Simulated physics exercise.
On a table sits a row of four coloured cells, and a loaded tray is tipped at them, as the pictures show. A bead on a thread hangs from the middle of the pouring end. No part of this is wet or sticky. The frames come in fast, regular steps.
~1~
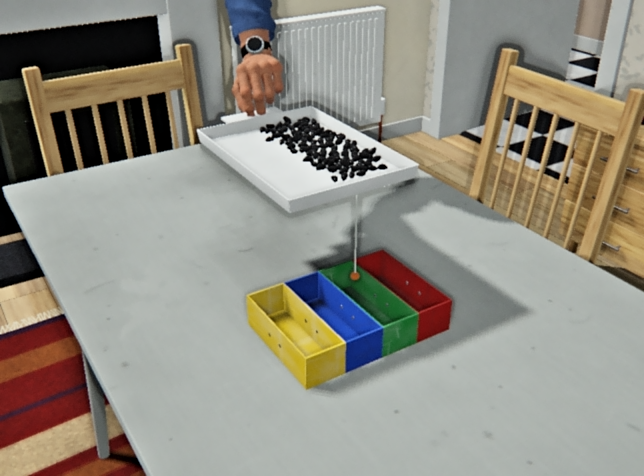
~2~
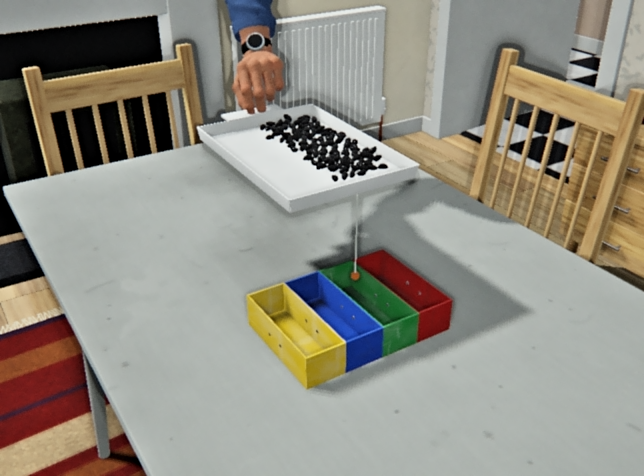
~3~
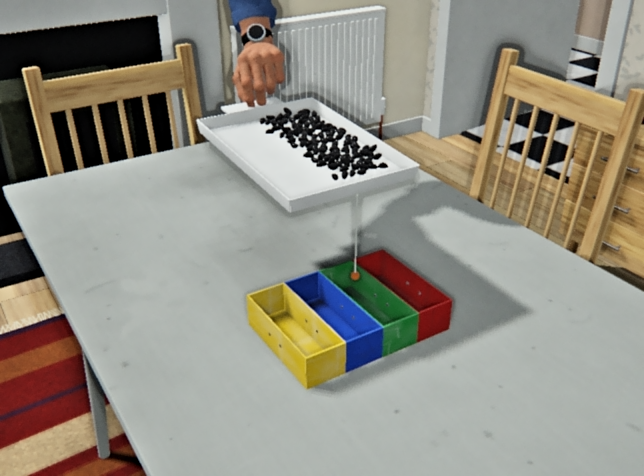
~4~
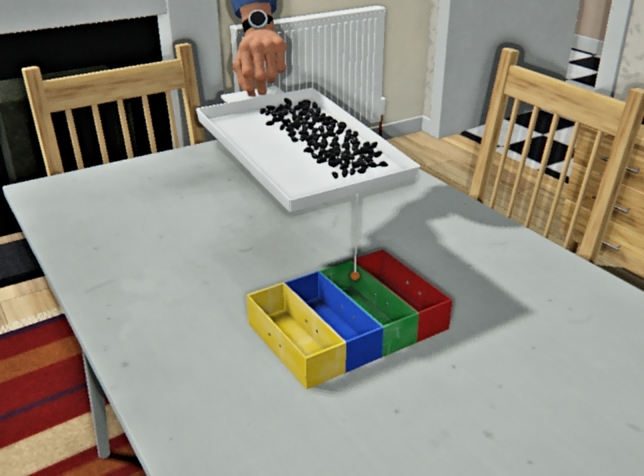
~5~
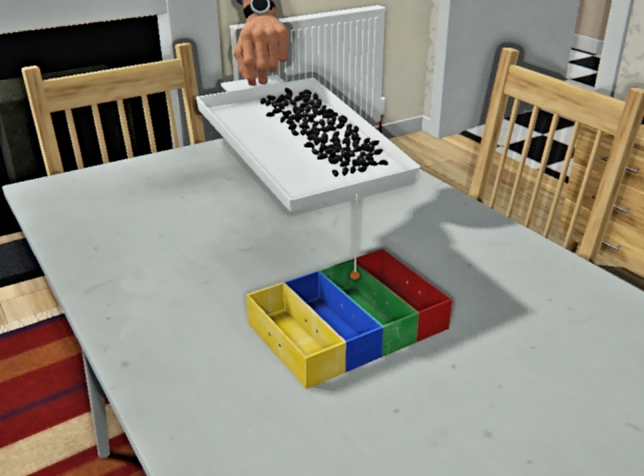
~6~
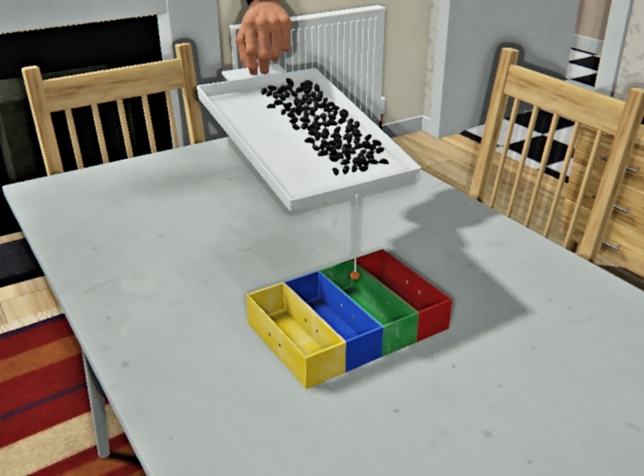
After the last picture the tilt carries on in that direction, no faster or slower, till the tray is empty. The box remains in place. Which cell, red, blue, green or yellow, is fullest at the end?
The red cell is fullest at the end.
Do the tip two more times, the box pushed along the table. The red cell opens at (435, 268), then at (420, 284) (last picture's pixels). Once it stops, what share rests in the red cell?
About 10 and 40 per cent respectively.
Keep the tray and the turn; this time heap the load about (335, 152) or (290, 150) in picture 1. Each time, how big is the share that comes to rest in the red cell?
First 40 %, then 30 %.
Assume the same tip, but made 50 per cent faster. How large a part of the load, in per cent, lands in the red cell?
Near 30 in a hundred.
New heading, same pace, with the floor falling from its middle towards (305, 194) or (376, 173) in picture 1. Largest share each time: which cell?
Case 1 goes to that yellow cell, case 2 to the red cell.
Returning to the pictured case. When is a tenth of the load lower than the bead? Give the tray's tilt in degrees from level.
I'd say close to 105 degrees.
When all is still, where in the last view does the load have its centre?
Close to (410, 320) in the last picture.
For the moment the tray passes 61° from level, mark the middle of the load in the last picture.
Near (370, 152).
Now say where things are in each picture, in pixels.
Corners of the pouring end at (290, 199) and (415, 164), level; middle of the load at (323, 146), black beans; bead on its thread at (355, 276); yellow cell at (326, 363); blue cell at (364, 347); green cell at (400, 332); red cell at (434, 318), in the first frame.
Corners of the pouring end at (290, 198) and (416, 164), level; middle of the load at (323, 145), in the second frame.
Corners of the pouring end at (290, 198) and (416, 165), tipped barely, level across its low end; middle of the load at (323, 141), in the third frame.
Corners of the pouring end at (291, 198) and (417, 165), tipped a little, level across its low end; middle of the load at (324, 135), in the fourth frame.
Corners of the pouring end at (291, 198) and (417, 166), tipped a little, level across its low end; middle of the load at (324, 130), in the fifth frame.
Corners of the pouring end at (292, 198) and (417, 167), tipped a little, level across its low end; middle of the load at (325, 124); yellow cell at (325, 362); blue cell at (364, 346); green cell at (400, 332); red cell at (434, 318), in the sixth frame.
Soon, tray tipped steeply; all on the tray.
A while on, tray tipped past a quarter turn; most on the tray; a stray few in the red cell; a stray few in the green cell; a small part falling or outside the box.
Towards the end, tray tipped past a quarter turn; about a third in the red cell; about a quarter in the green cell; a small part in the blue cell; a stray few in the yellow cell; about a quarter falling or outside the box.
Finally, tray tipped past a quarter turn; about a third in the red cell; about a quarter in the green cell; a small part in the blue cell; a stray few in the yellow cell; about a quarter outside the box.
